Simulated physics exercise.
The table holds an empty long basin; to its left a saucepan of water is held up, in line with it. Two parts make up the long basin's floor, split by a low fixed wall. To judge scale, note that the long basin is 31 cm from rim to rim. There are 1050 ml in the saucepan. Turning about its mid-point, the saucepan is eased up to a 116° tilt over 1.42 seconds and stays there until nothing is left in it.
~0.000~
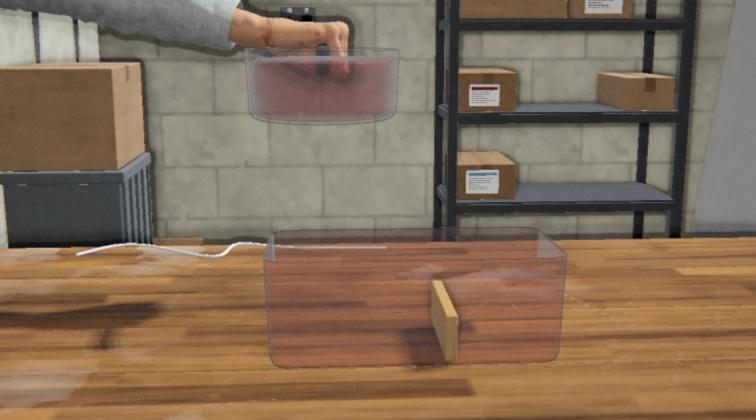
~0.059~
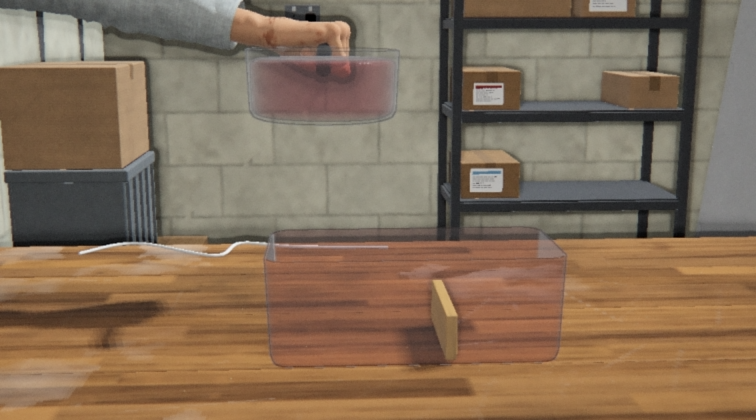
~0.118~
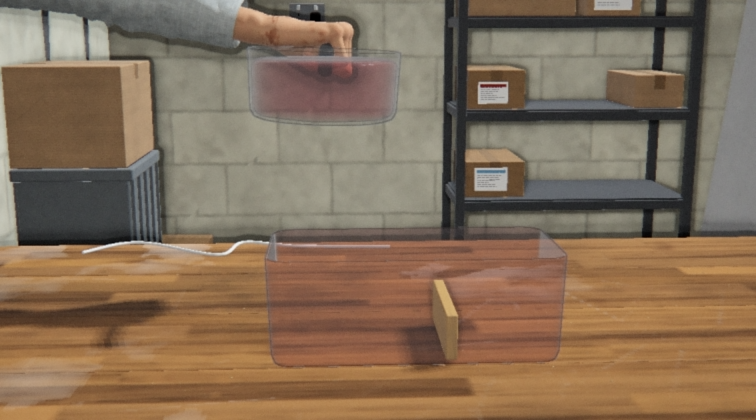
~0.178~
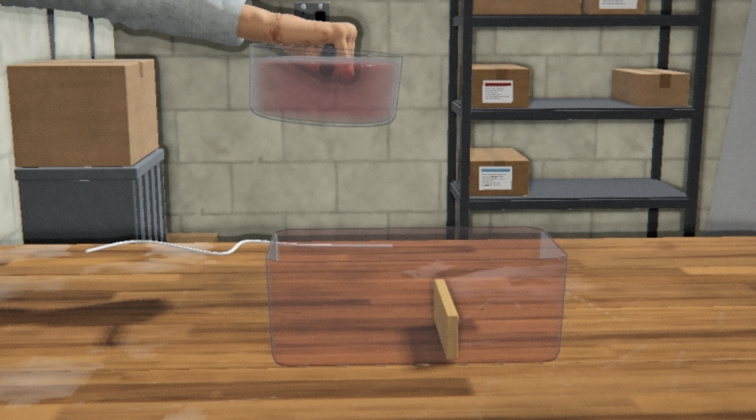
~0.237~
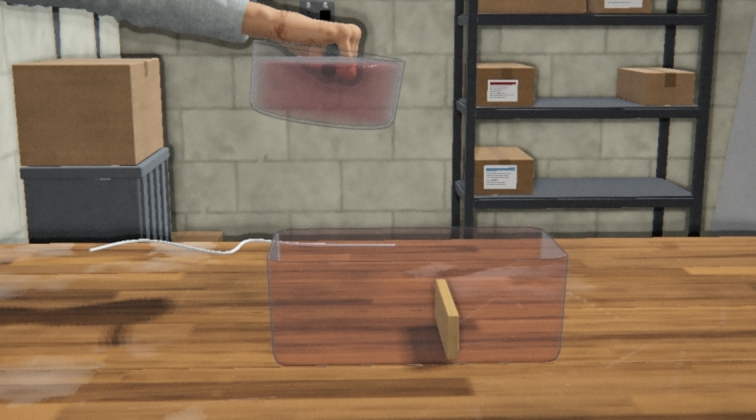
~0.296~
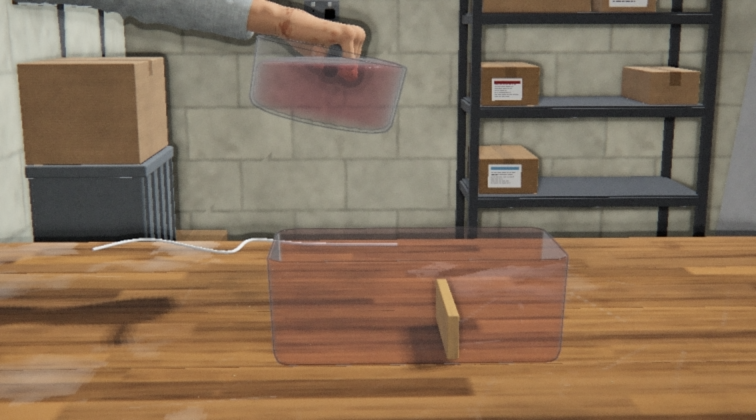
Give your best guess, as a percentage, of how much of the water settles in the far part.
I would say 66 per cent of it settles there.
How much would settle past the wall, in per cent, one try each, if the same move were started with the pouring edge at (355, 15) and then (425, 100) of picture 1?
45 and 70 %.
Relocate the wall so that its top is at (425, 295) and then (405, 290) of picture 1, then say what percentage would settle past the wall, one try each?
In turn about 75 and 85 per cent.
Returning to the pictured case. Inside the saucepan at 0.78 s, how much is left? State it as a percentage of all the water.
At that time about 42 in a hundred parts are still held.
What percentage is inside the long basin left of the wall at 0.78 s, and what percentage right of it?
About 2 % left, 20 % right.
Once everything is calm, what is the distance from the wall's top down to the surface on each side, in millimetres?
Close to 36 mm left and close to 2 mm right.
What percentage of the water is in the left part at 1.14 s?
Roughly 20 per cent.
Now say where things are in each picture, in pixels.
Tilt 0°; pouring edge (398, 51); surface from (249, 61) to (395, 60); the long basin's rim runs from (268, 248) to (552, 243); the wall's top is at (444, 299), in the first frame.
Tilt 0°; pouring edge (398, 52); surface from (251, 61) to (395, 60), in the second frame.
Tilt 2°; pouring edge (400, 54); surface from (252, 61) to (397, 61), in the third frame.
Tilt 4°; pouring edge (402, 58); surface from (254, 61) to (398, 62), in the fourth frame.
Tilt 8°; pouring edge (404, 63); surface from (256, 61) to (402, 64), in the fifth frame.
Tilt 12°; pouring edge (406, 69); surface from (257, 62) to (404, 65), in the sixth frame.
By 0.78 s the tilt is 67° and 41 per cent is still to pour, 2 is left of the wall and 20 right of it.
By 1.14 s the tilt is 105° and 5 per cent is still to pour, 21 is left of the wall and 67 right of it.
By 1.51 s the tilt is 116° and 0 per cent is still to pour, 33 is left of the wall and 66 right of it.
By 1.92 s the tilt is 116° and 0 per cent is still to pour, 33 is left of the wall and 66 right of it.
At rest 33 per cent lies left of the wall, 66 right of it and 1 outside.
